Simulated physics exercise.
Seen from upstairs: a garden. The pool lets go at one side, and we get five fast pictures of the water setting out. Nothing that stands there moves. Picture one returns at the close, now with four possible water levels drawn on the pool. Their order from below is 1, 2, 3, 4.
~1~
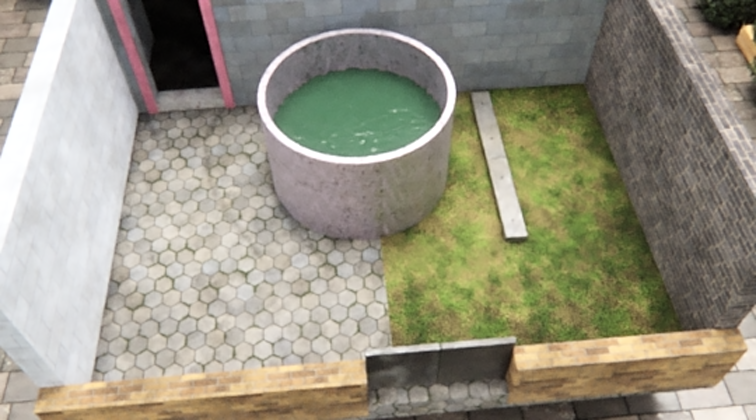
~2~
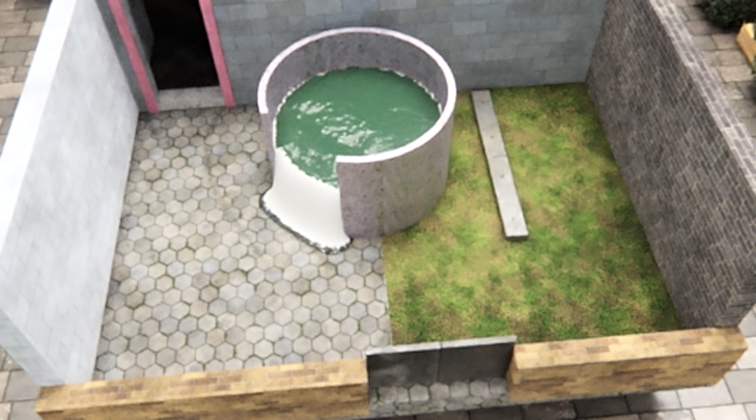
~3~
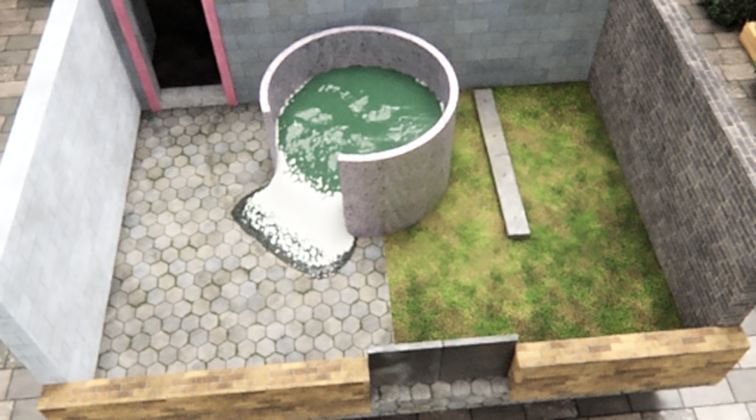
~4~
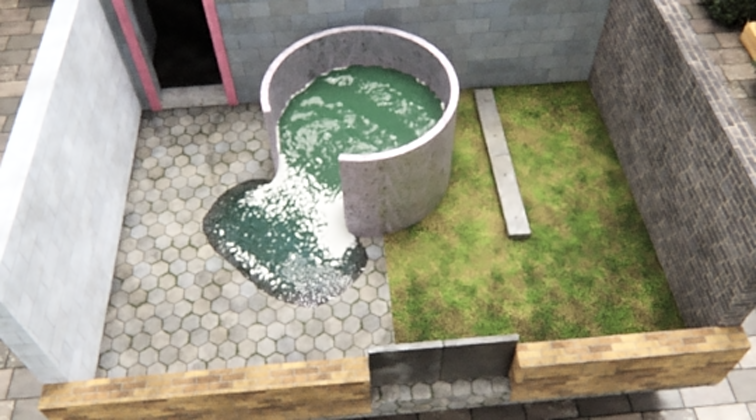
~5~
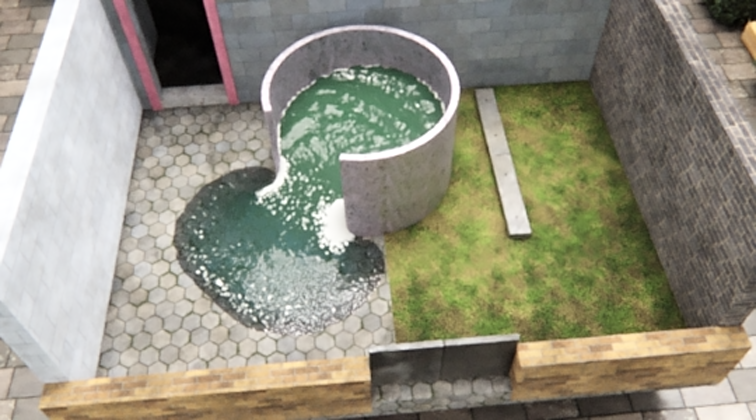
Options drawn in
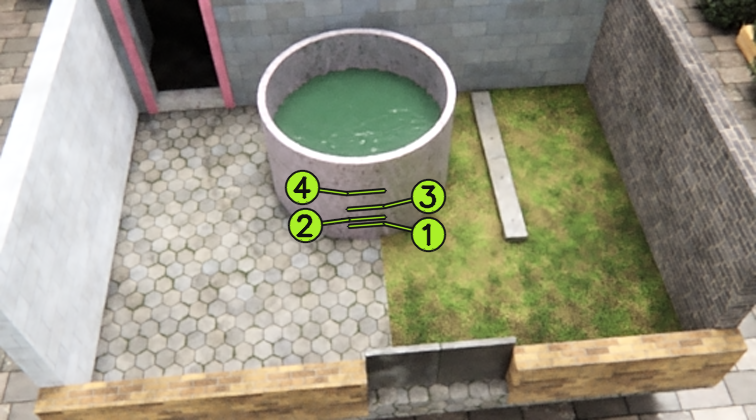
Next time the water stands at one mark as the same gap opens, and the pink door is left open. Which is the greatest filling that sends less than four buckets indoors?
The answer is mark 3.
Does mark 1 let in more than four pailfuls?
No, not at all.
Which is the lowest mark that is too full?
The answer is 4.
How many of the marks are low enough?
Three of them.
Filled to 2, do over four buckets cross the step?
No, that is safe.
On the marked copy, 1 at (367, 225); 2 at (366, 218); 3 at (366, 207); 4 at (365, 192); from the bottom up 1, 2, 3, 4.
Choosing 1, nothing gets over.
Choosing 2, nothing gets over.
Choosing 3, a bucket or two gets in.
Choosing 4, about 10 bucketfuls get in.
